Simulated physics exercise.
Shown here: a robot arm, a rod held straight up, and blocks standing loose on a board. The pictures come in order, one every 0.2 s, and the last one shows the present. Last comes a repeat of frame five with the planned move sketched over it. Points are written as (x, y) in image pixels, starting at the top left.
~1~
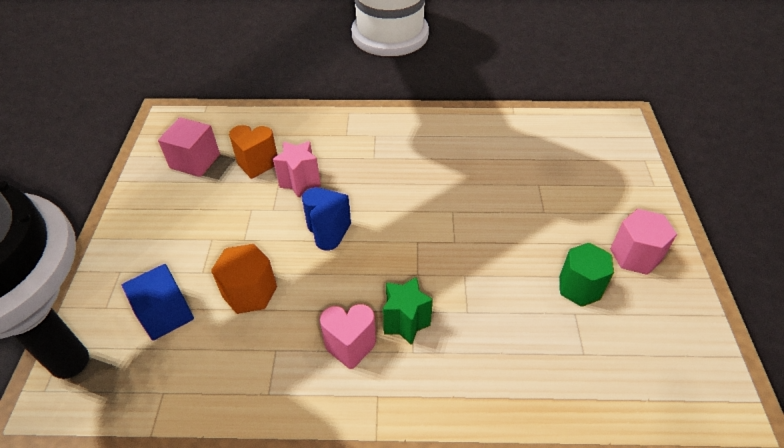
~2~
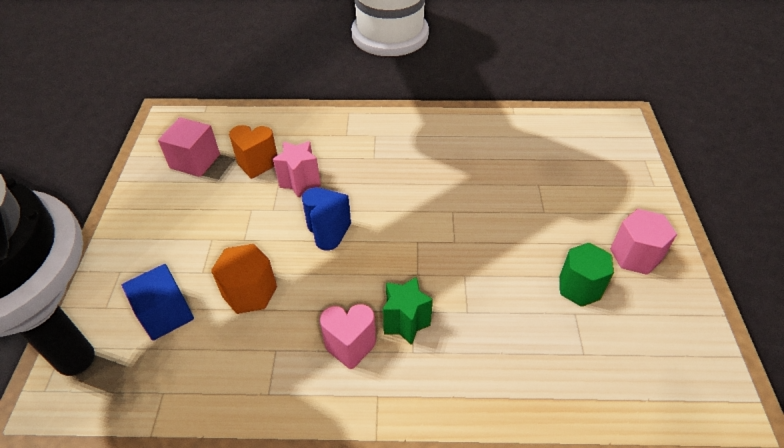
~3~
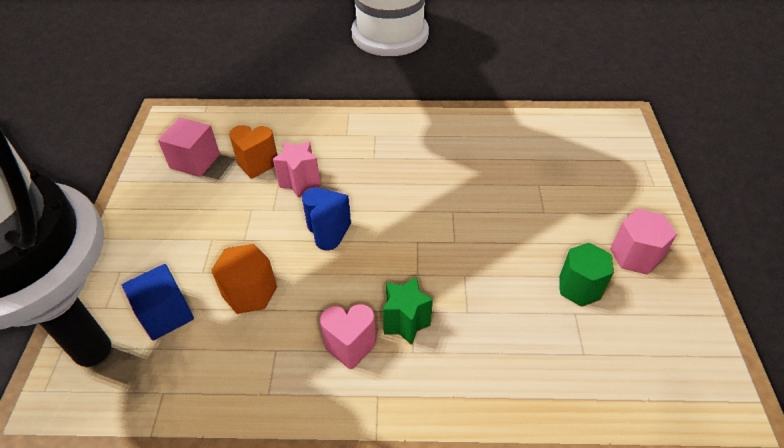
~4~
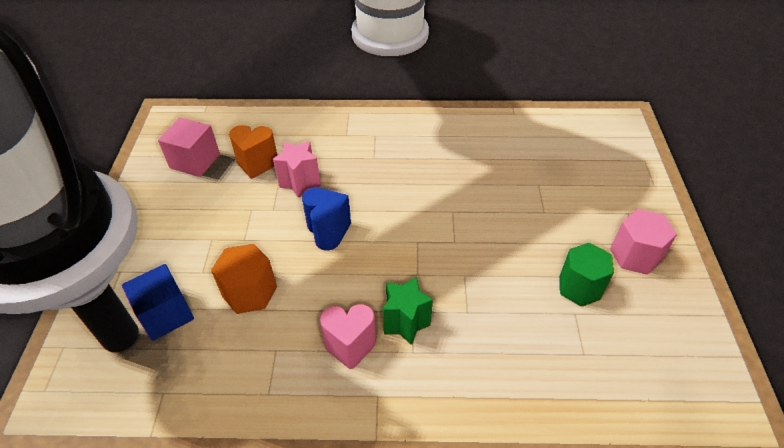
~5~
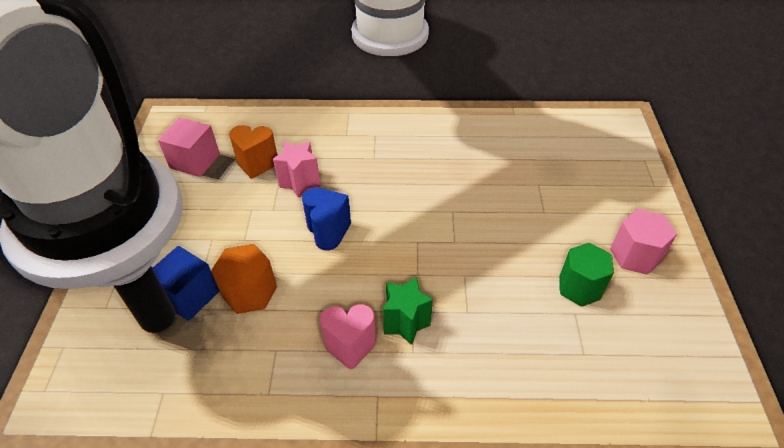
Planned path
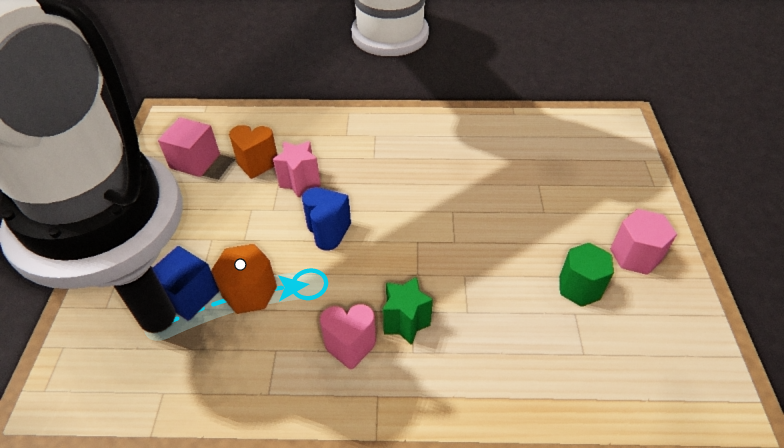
The video shows a robot arm with an upright black rod moving in from the left over a wooden board of colourful blocks, then pushing the blue square block a short way up and right, close to the orange hexagonal block.
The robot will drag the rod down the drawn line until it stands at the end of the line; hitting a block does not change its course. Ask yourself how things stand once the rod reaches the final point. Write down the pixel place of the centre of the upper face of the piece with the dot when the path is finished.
Answer: (343, 240).
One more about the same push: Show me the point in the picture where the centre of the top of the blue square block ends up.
Located at (205, 242).
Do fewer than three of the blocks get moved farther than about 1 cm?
Yes.
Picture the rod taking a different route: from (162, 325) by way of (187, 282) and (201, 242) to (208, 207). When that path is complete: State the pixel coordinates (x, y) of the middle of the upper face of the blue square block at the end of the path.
At the end it should sit near (229, 208).
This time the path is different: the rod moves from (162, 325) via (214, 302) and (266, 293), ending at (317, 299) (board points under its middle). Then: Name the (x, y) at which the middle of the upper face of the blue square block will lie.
So, by the moment the path ends, you'll find the top centre of the blue square block at (207, 240).
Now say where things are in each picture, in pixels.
The first frame shows rod tip at (71, 363); block tops, blue square block at (151, 288); orange hexagonal block at (240, 265); blue heart at (324, 203).
The second frame shows rod at (77, 360); blocks unchanged.
The third frame shows rod at (94, 352); blocks unchanged.
The fourth frame shows rod at (122, 338); blocks unchanged.
The fifth frame shows rod at (159, 319); blue square block at (176, 269); orange hexagonal block at (240, 265); blue heart at (324, 203).
Path on the board, from (162, 325) via (236, 297), ending at (309, 284); the dot is on the orange hexagonal block.
The first path, step by step. One third of the way, rod at (211, 298); blue square block at (202, 245), turned 30° anticlockwise; orange hexagonal block at (246, 263).
Two thirds of the way, rod at (260, 285); blue square block at (205, 242), turned 45° anticlockwise; orange hexagonal block at (296, 251).
At the end, rod at (308, 278); blue square block at (205, 242), turned 45° anticlockwise; orange hexagonal block at (343, 240); blue heart in place.
